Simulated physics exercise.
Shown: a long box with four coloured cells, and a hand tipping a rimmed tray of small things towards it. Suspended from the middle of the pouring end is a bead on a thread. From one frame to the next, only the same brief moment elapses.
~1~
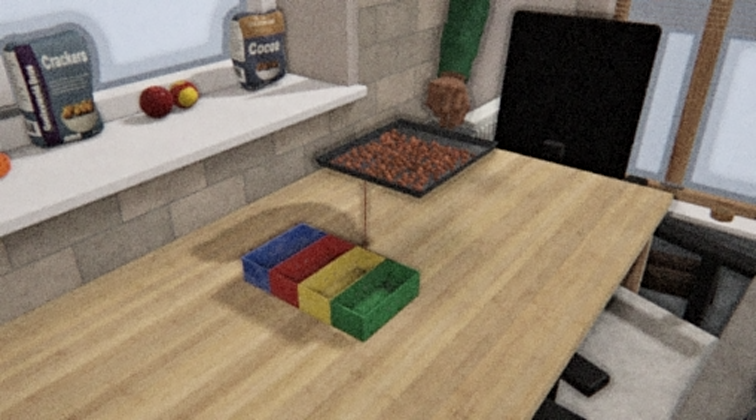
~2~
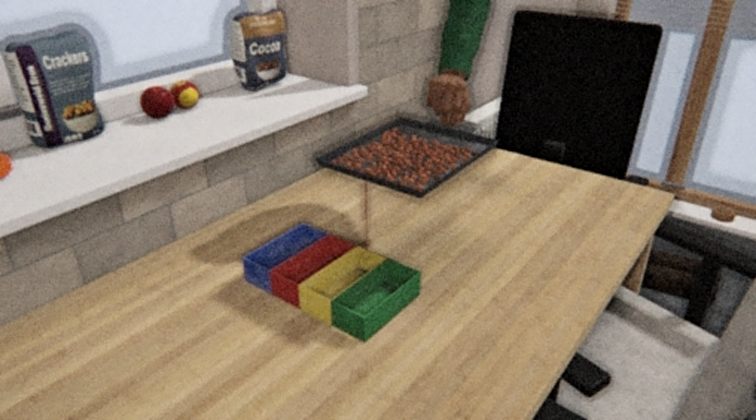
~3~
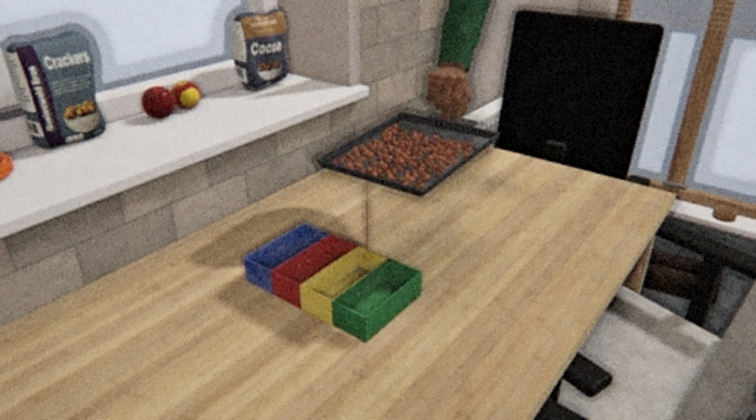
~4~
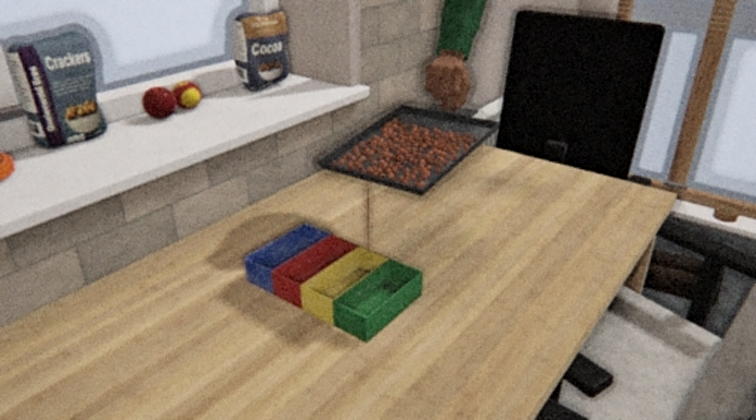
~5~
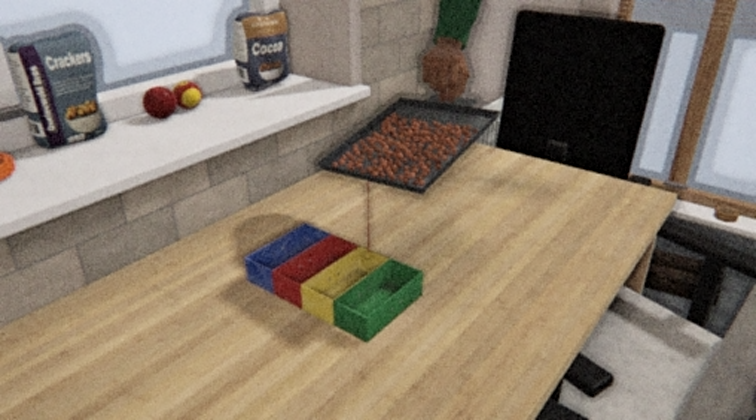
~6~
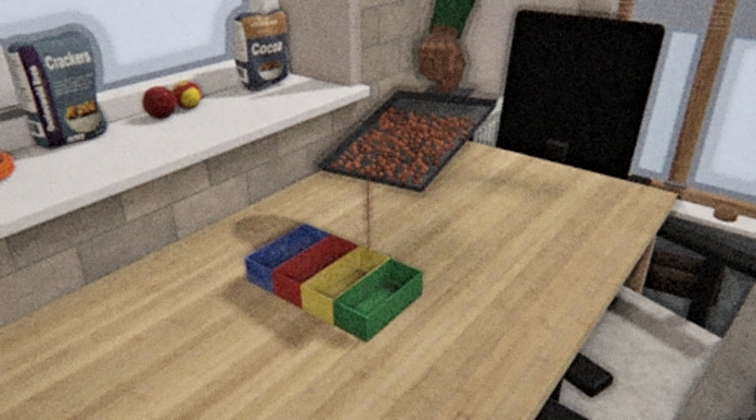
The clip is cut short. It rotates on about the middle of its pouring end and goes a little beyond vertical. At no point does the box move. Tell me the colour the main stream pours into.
The main stream pours into the red cell.
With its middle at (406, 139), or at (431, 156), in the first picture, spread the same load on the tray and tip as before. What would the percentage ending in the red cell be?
First try 70 %, second try 60 %.
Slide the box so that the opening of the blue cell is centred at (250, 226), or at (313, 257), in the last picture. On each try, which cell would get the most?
For the first spot I'd say that yellow cell, and for the second spot the cell in blue.
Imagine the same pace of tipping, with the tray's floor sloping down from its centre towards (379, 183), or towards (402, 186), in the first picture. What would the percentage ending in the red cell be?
Case one 10 %; case two 0 %.
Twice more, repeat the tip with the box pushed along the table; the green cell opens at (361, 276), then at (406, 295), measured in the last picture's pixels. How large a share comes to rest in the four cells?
It comes to about 100 per cent the first time and about 100 per cent the second.
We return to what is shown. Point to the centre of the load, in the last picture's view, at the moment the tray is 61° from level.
About (363, 152).
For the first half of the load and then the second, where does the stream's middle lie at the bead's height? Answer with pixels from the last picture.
Around (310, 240) at first; around (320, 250) after that.
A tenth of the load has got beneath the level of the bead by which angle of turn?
Roughly 90°.
Soon, tray tipped steeply; nearly all on the tray; a stray few falling or outside the box.
A while on, tray tipped right over; about a quarter on the tray; about a quarter in the red cell; a small part in the blue cell; a small part in the yellow cell; a stray few in the green cell; about a third falling or outside the box.
Towards the end, tray tipped past a quarter turn; about half in the red cell; about a quarter in the yellow cell; about a quarter in the blue cell; a small part in the green cell; a stray few falling or outside the box.
Finally, tray tipped past a quarter turn; about half in the red cell; about a quarter in the yellow cell; about a quarter in the blue cell; a small part in the green cell; a stray few outside the box.
